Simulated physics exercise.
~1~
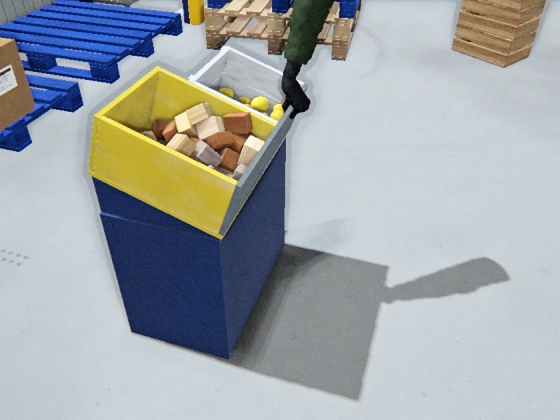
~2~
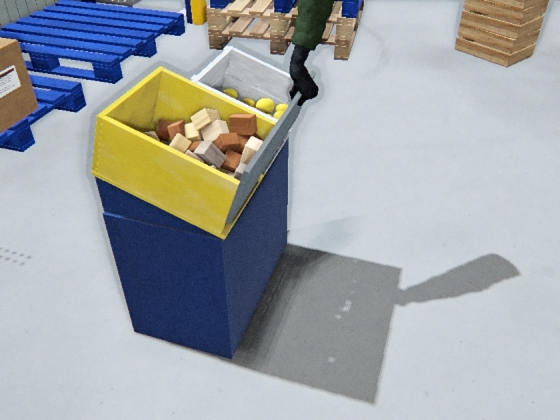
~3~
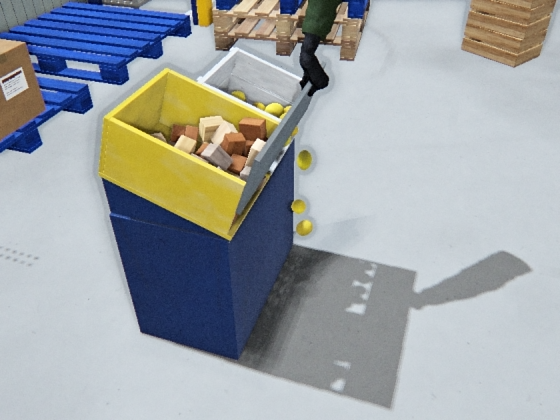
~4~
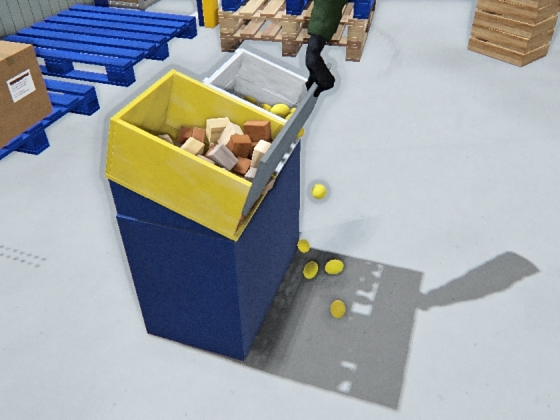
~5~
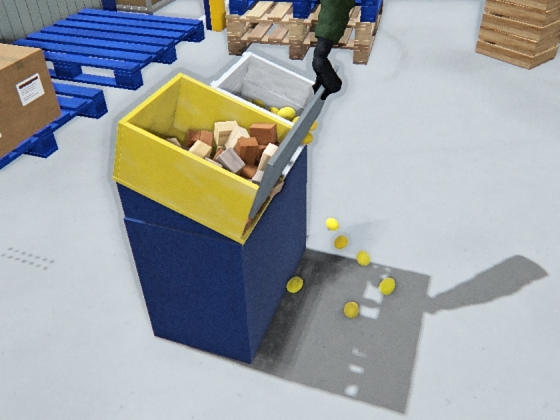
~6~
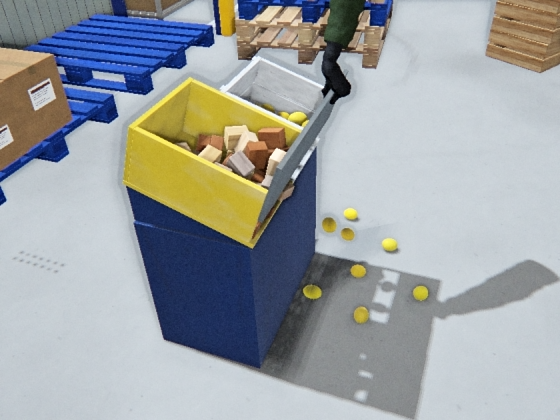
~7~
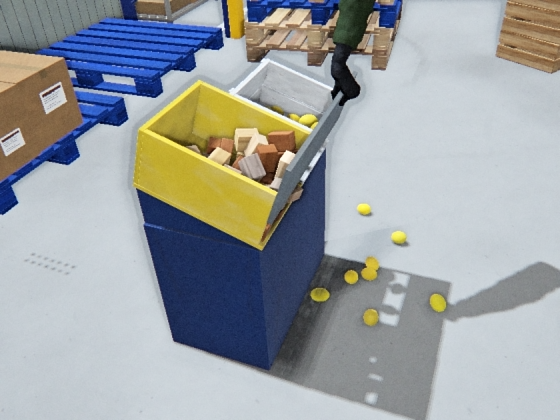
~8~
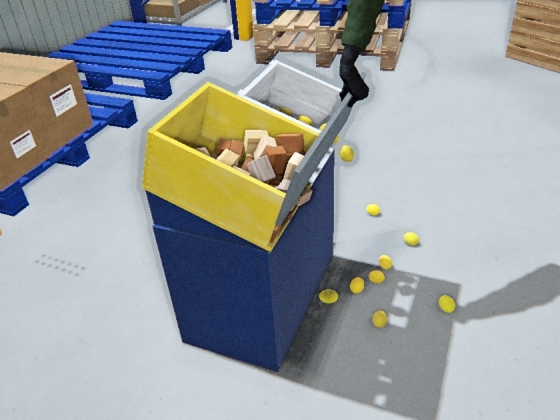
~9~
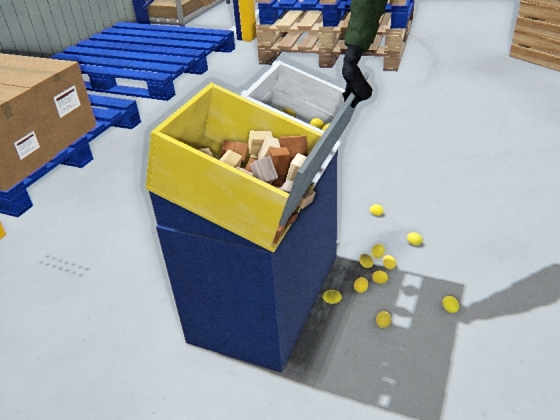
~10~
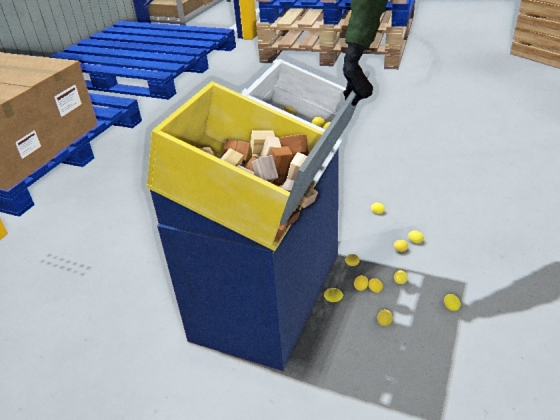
In a warehouse with a pale floor, seen from above, a white chute holding lemons and a yellow chute holding wooden blocks sit side by side on a dark blue stand, sloping down to the right. Blue pallets and a cardboard box lie to the left, with wooden pallets behind. A black-gloved hand in a green sleeve raises the grey gate at the lower end slightly, and it stays leaning. Lemons drop from the white chute and scatter across the floor, coming fewer as the view drifts left. At the end, several lemons lie on the floor, while the blocks remain in the yellow chute.
